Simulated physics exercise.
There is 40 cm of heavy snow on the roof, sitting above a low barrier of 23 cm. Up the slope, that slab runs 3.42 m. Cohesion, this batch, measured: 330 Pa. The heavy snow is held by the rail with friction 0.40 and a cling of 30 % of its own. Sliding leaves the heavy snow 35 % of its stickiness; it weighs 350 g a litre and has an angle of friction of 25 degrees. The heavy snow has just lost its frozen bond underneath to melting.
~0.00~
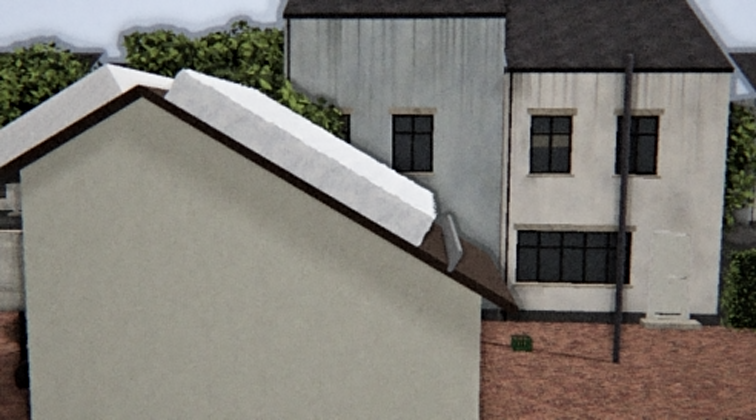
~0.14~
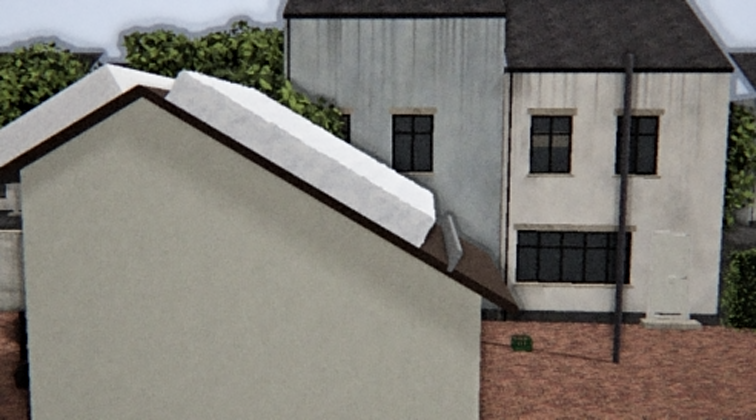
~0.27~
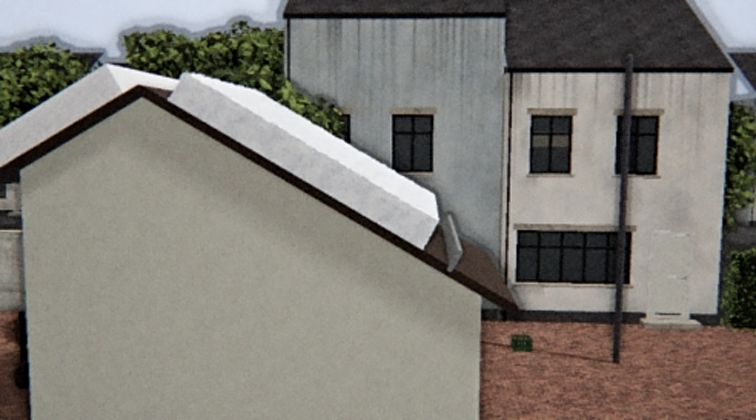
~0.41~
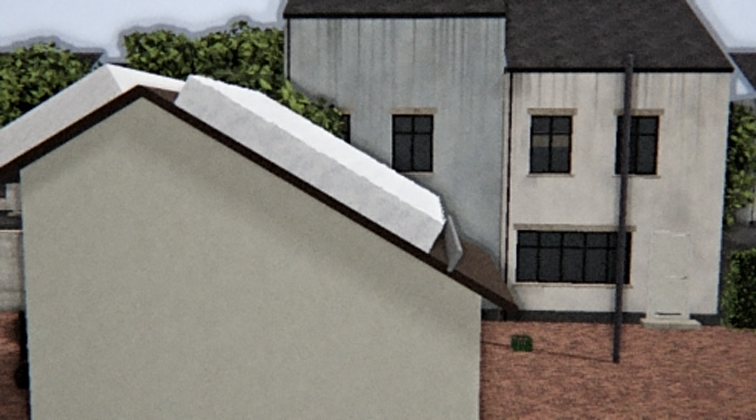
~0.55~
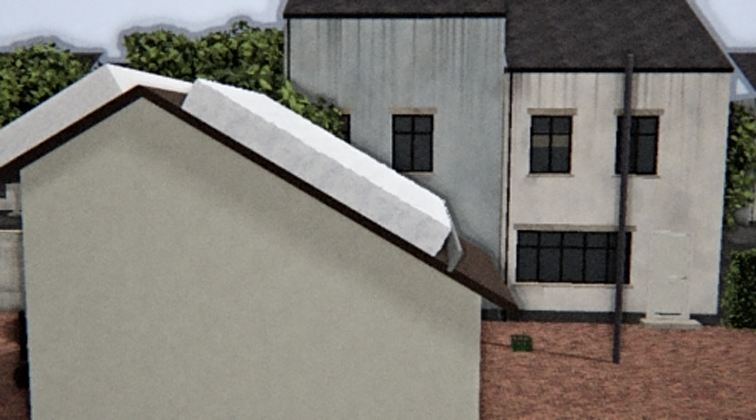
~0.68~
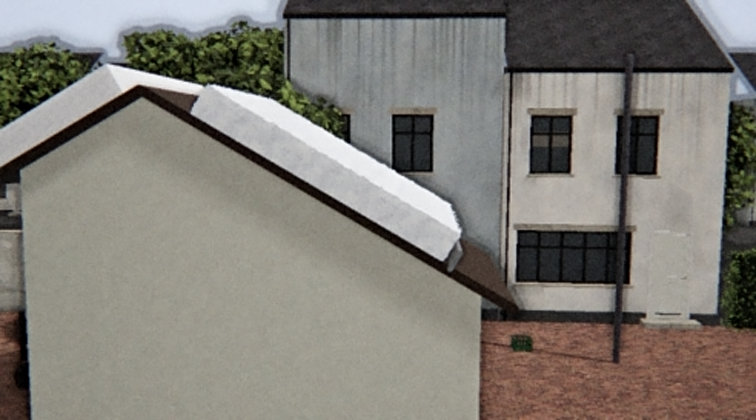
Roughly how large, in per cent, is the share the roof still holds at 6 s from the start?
My estimate is roughly 66 per cent.
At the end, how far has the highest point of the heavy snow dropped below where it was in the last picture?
The top ends up roughly 0.7 m below where it was in the last picture.
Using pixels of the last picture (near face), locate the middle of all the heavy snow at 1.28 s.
Pretty much at (370, 197), I'd say.
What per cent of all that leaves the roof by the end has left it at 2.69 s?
I'd put it near 70 %.
By 1.28 s, 100 % of the snow is on the roof.
By 1.99 s, 88 % of the snow is on the roof.
By 2.69 s, 76 % of the snow is on the roof.
By 3.40 s, 70 % of the snow is on the roof.
By 6.00 s, at the end, 66 % of the snow is on the roof.
